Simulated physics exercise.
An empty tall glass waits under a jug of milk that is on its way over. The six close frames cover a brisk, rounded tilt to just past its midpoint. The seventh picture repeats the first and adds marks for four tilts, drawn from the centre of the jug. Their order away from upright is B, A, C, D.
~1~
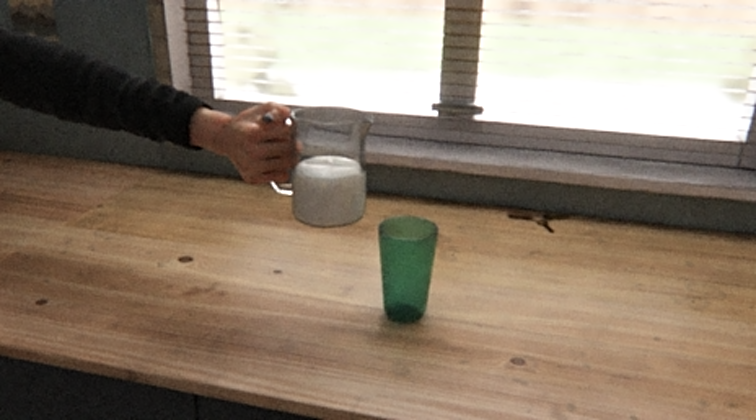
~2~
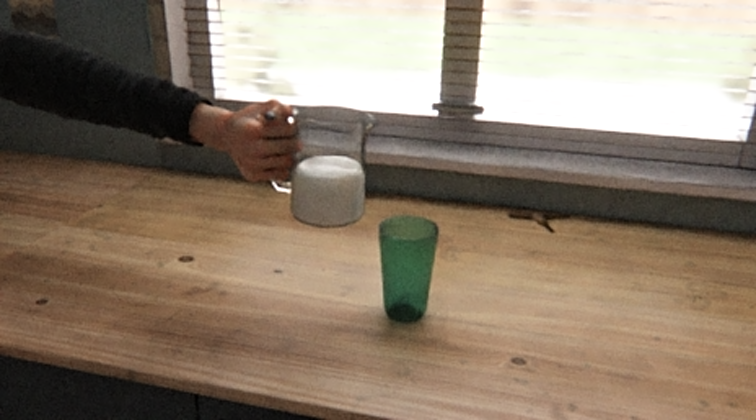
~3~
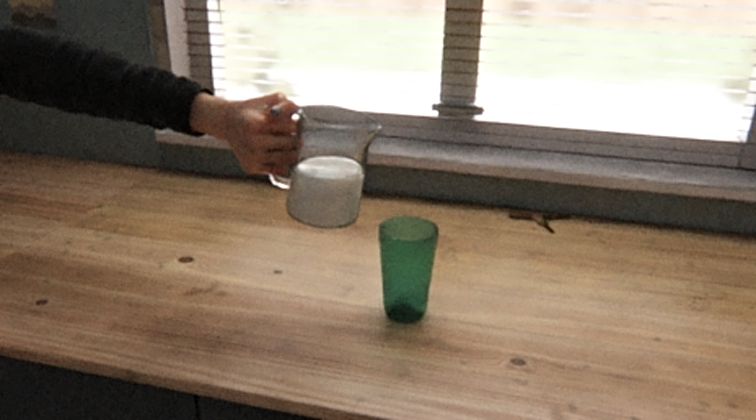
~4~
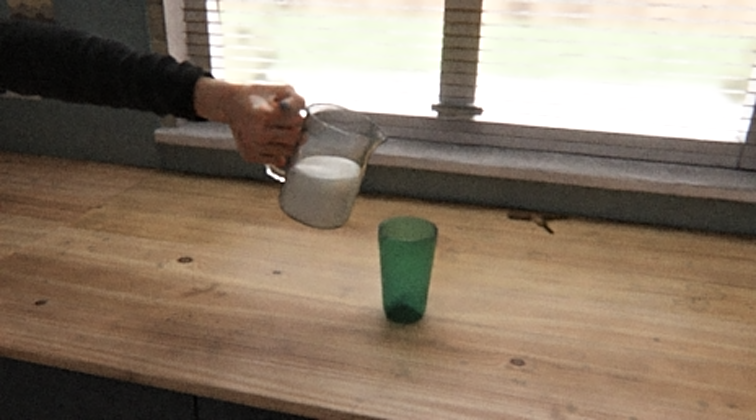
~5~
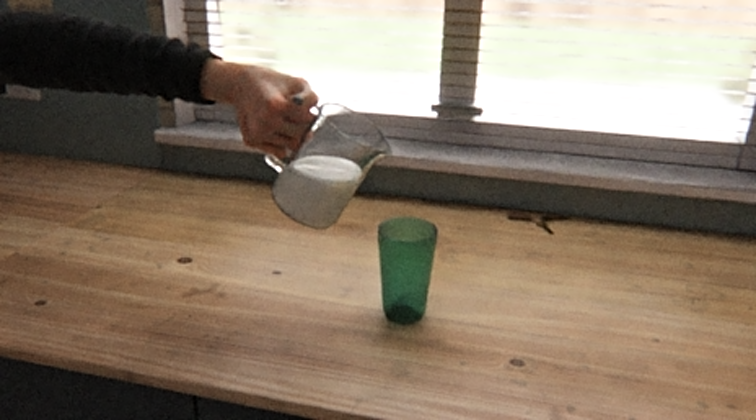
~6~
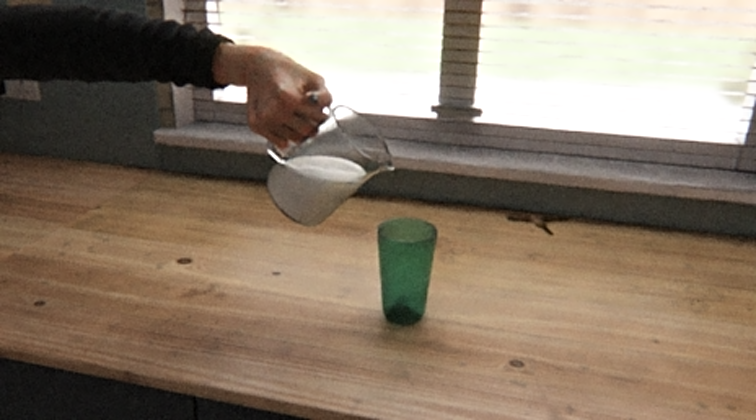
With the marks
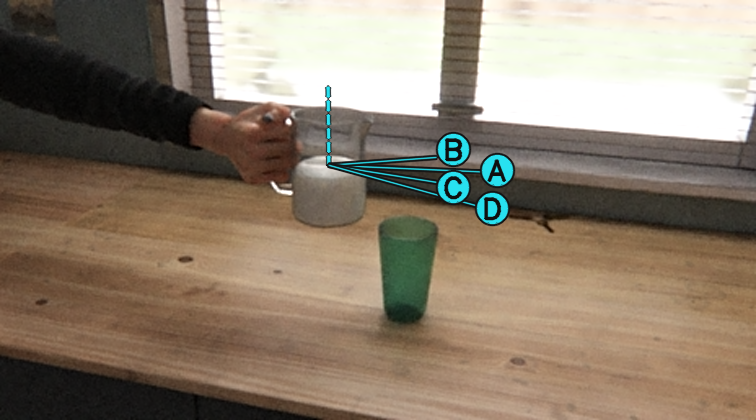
On a wooden counter by a window, a hand tilts a milk jug rightward near a green glass.
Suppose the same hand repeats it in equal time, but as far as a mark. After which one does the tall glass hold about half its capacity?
Mark B does it best.
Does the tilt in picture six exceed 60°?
No, it does not.
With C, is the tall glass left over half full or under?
Over half.
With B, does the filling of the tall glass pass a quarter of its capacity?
Yes.
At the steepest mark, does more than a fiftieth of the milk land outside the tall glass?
Yes.
On the marked copy, A at (480, 171); B at (436, 157); C at (436, 182); D at (475, 205).
With A, the tall glass ends with about 67 % of what it can hold.
With B, the tall glass ends with about 51 % of what it can hold.
With C, the tall glass ends with about 81 % of what it can hold; 4 % of the milk is spilt.
With D, the tall glass ends with about 88 % of what it can hold; 9 % of the milk is spilt.
